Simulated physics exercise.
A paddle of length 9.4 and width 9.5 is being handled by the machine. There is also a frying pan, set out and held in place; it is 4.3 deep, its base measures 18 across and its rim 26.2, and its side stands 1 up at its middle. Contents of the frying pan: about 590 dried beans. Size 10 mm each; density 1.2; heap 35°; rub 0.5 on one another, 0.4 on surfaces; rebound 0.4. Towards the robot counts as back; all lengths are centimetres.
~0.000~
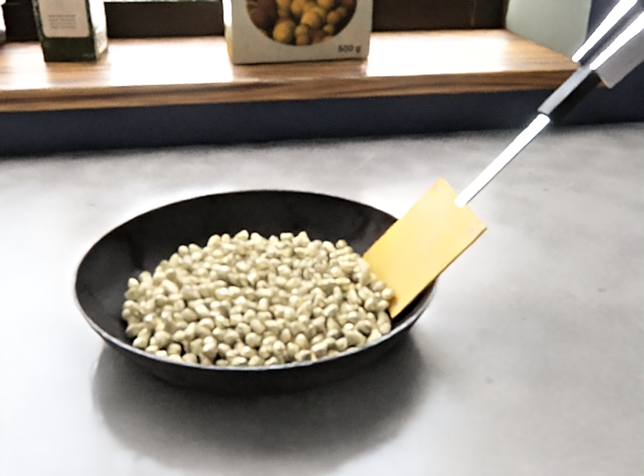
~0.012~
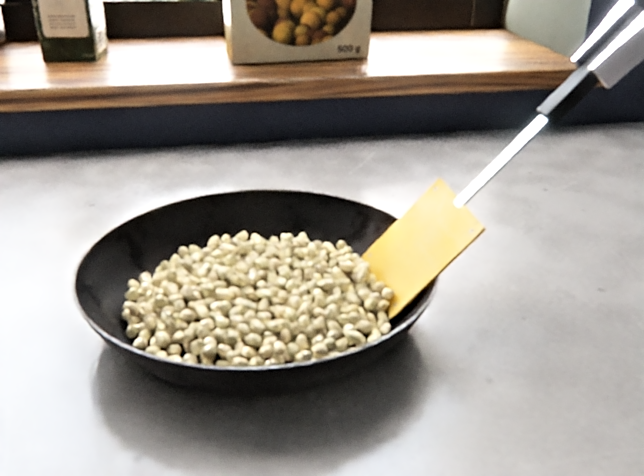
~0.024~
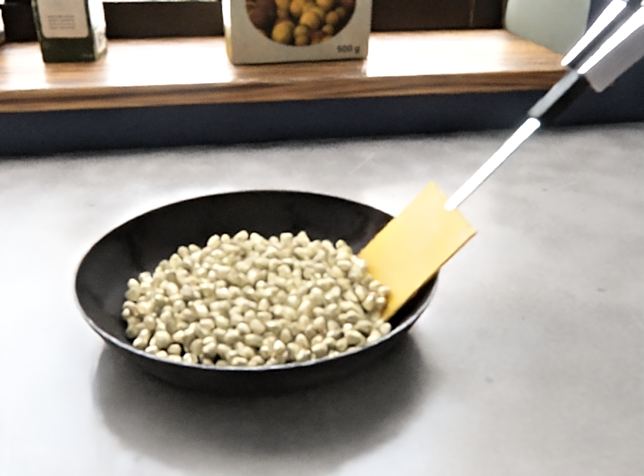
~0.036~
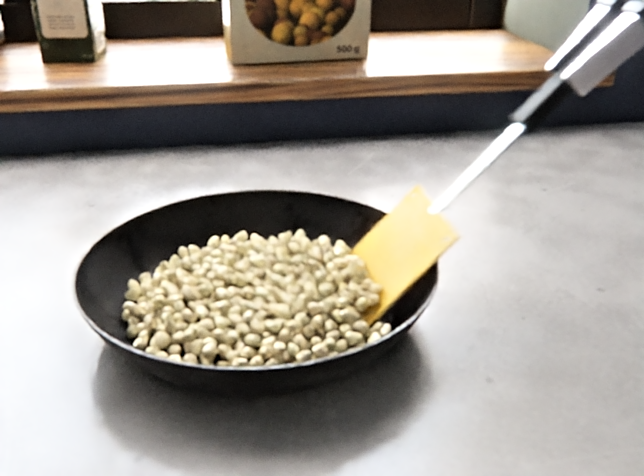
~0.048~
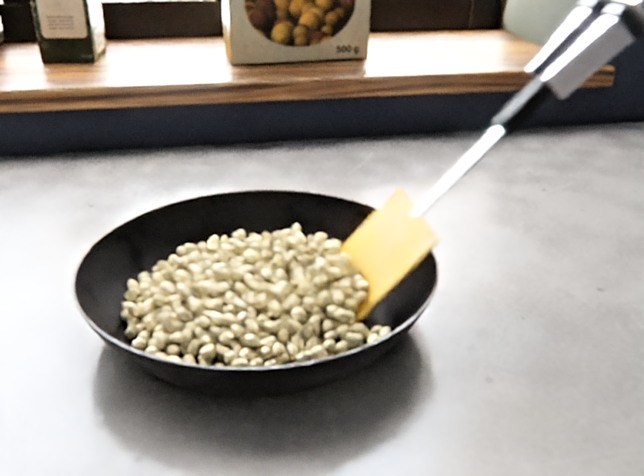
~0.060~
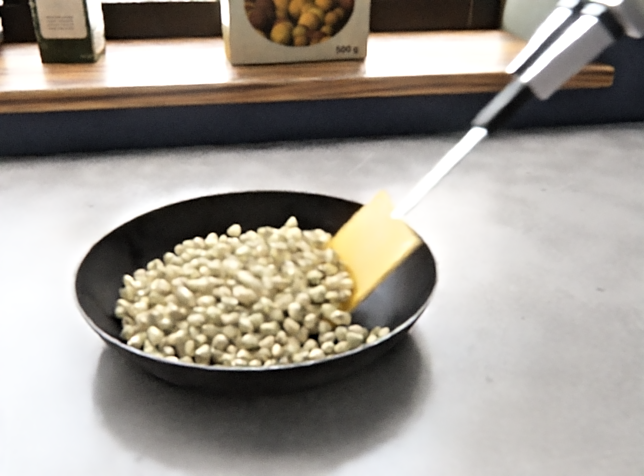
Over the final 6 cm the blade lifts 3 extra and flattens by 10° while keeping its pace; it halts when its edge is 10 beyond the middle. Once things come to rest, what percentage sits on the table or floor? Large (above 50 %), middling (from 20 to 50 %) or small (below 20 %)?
Middling; from 20 to 50 %.
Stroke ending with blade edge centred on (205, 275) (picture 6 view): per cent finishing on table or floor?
Approximately 10 per cent, I reckon.
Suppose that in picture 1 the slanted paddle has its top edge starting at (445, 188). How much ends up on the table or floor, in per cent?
About 35 per cent.
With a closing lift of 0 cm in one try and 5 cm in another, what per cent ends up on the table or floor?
Close to 35 and 30 percent respectively.
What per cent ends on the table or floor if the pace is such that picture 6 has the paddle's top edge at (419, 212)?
Some 25 percent.
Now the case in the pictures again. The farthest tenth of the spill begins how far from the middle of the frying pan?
Around 45 centimetres from the centre.
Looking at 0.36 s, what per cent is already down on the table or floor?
Roughly 10 percent.
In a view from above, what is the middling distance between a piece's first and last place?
Some 6 centimetres.
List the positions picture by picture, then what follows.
The first picture shows the paddle top edge at (463, 201), sloping 47°; upper third of the load around (263, 287), from x 130 to 390, top at y 240; 592 in the frying pan.
The second picture shows the paddle top edge at (461, 201), sloping 47°; upper third of the load around (263, 287), from x 130 to 385, top at y 240.
The third picture shows the paddle top edge at (453, 204), sloping 47°; upper third of the load around (270, 287), from x 130 to 385, top at y 240.
The fourth picture shows the paddle top edge at (437, 209), sloping 47°; upper third of the load around (284, 285), from x 130 to 385, top at y 235.
The fifth picture shows the paddle top edge at (419, 212), sloping 47°; upper third of the load around (278, 281), from x 125 to 385, top at y 230.
The sixth picture shows the paddle top edge at (400, 213), sloping 47°; upper third of the load around (269, 280), from x 120 to 385, top at y 225; 592 in the frying pan.
After 0.10 s, sloping 47°, highest piece 7 above the table; 592 in the frying pan.
After 0.14 s, sloping 45°, highest piece 8 above the table; 592 in the frying pan.
After 0.36 s, sloping 37°, highest piece 16 above the table; 389 in the frying pan, 56 on the table or floor, 147 on the blade or in flight.
After 1.41 s, sloping 37°, highest piece 4 above the table; 389 in the frying pan, 203 on the table or floor.
In the end, 389 in the frying pan, 203 on the table or floor. That is 34 % on the table or floor.
